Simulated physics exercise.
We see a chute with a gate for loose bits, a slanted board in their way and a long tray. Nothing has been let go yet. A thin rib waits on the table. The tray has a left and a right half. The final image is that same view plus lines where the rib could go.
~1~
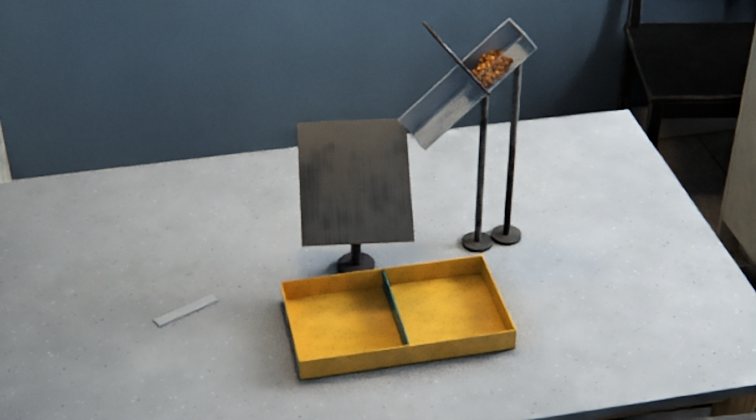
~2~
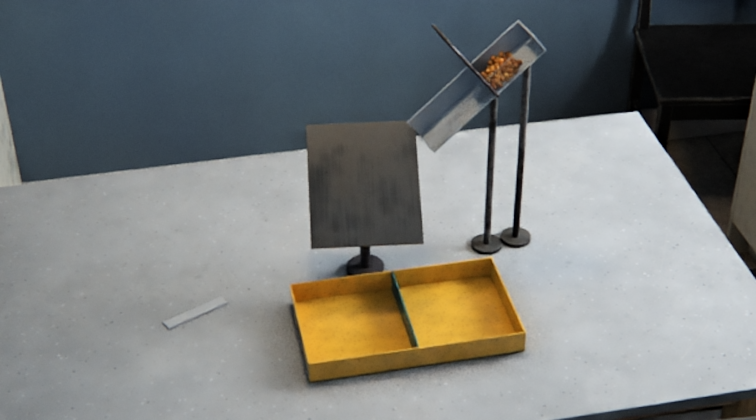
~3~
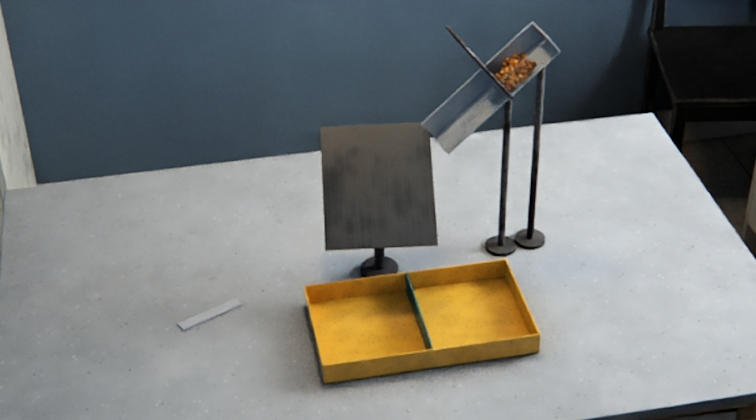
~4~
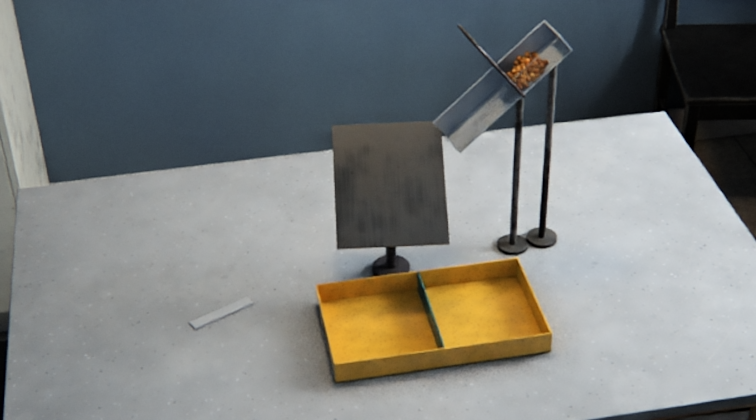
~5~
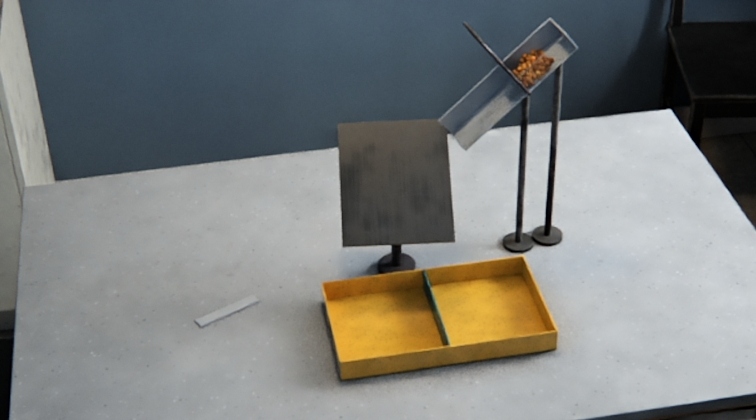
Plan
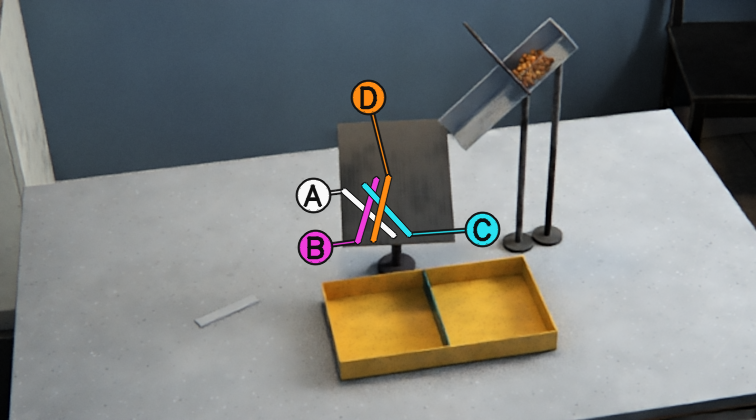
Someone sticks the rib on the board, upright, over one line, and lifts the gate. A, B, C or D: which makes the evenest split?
Best: C.
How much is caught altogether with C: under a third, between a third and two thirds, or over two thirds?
It is over two thirds.
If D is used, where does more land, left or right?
Left.
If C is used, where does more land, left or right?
Left.
On the marked copy, line A from (344, 191) to (393, 235); line B from (376, 179) to (357, 241); line C from (364, 185) to (409, 234); line D from (388, 177) to (373, 239).
If A is chosen, of what is caught, all but a few in the left half, only a few in the right.
If B is chosen, of what is caught, all but a few in the left half, only a few in the right.
If C is chosen, of what is caught, close to two thirds in the left half, close to a third in the right.
If D is chosen, of what is caught, all but a few in the left half, only a few in the right.
